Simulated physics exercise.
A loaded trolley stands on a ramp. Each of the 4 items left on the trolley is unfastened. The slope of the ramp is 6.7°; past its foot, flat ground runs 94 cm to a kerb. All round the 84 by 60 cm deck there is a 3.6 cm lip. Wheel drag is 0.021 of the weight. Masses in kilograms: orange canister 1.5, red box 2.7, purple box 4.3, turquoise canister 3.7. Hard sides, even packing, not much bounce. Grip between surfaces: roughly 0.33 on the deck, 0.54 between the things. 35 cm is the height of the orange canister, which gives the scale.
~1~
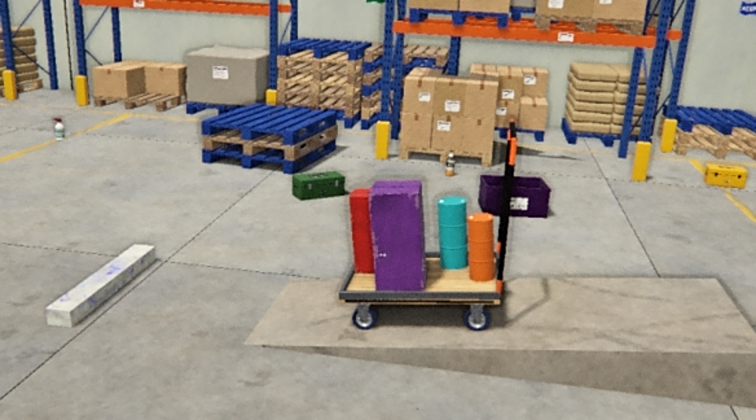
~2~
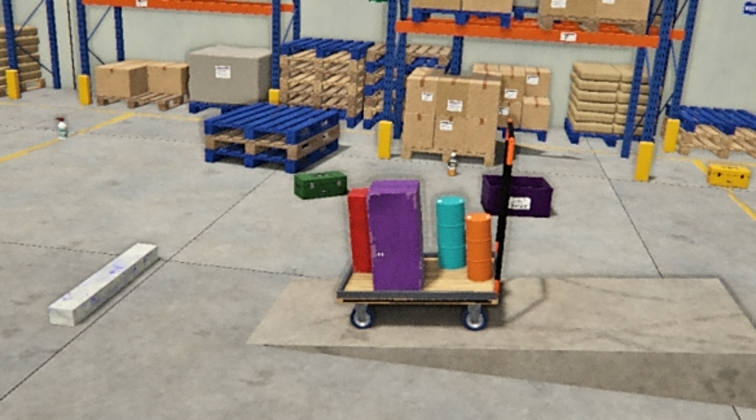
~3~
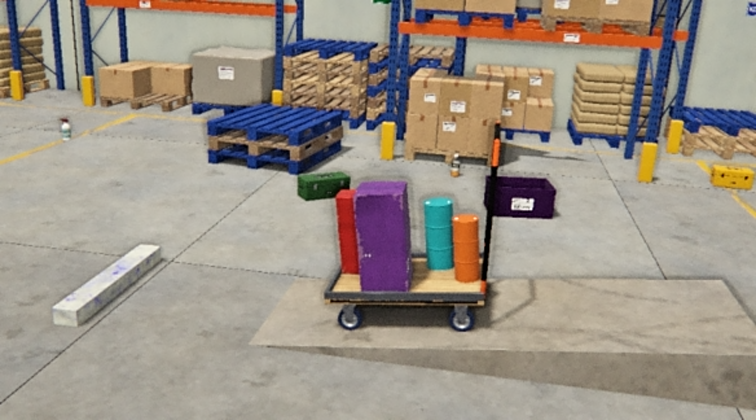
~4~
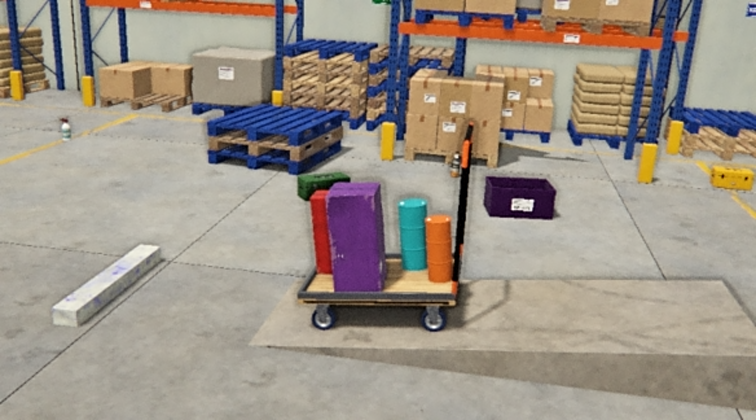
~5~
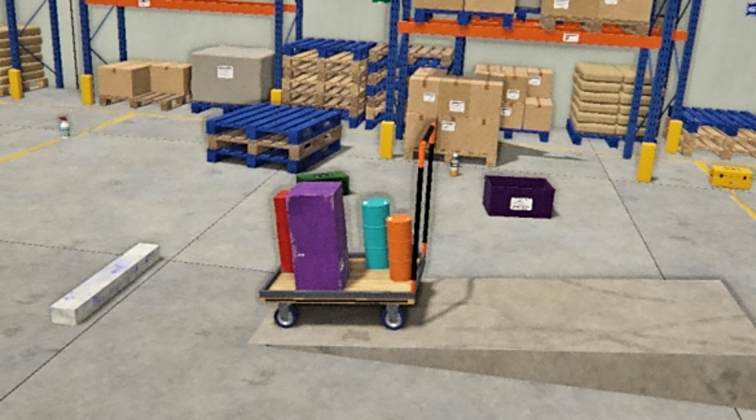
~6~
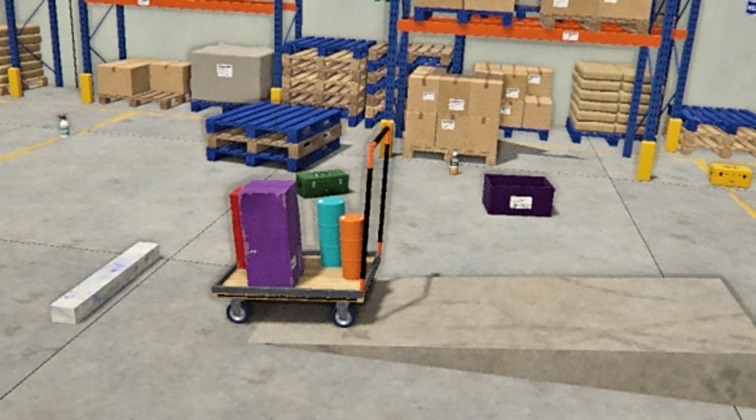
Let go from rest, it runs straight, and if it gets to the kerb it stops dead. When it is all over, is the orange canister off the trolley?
It never falls off.
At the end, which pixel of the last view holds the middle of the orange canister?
It comes to a stop close to (194, 239).
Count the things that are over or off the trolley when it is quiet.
In all, 0.
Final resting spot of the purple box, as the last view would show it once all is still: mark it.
(120, 221), roughly.
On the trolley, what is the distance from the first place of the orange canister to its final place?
It ends about 20 centimetres from where it started.
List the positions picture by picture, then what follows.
In the first picture, 146 cm to the kerb; orange canister (481, 248); red box (374, 231).
In the second picture, 144 cm to the kerb; turquoise canister (452, 233); red box (373, 231).
In the third picture, 136 cm to the kerb; purple box (385, 237); turquoise canister (440, 234).
In the fourth picture, 121 cm to the kerb; purple box (358, 238).
In the fifth picture, 101 cm to the kerb; turquoise canister (377, 234).
In the sixth picture, 74 cm to the kerb; orange canister (353, 247); purple box (273, 234).
Then, 0.70 s on from there, trolley at the kerb; orange canister moved 7 cm near (214, 241); red box 9° off its base; purple box moved 7 cm.
Then, 0.80 s on from there, trolley at the kerb; orange canister moved 15 cm near (202, 240); red box 17° off its base; purple box moved 15 cm.
In the end, not toppled but over 10 cm from the start, orange canister, purple box and turquoise canister; red box under 10 cm from the start. At the end, from the last picture's camera, orange canister near (194, 239).
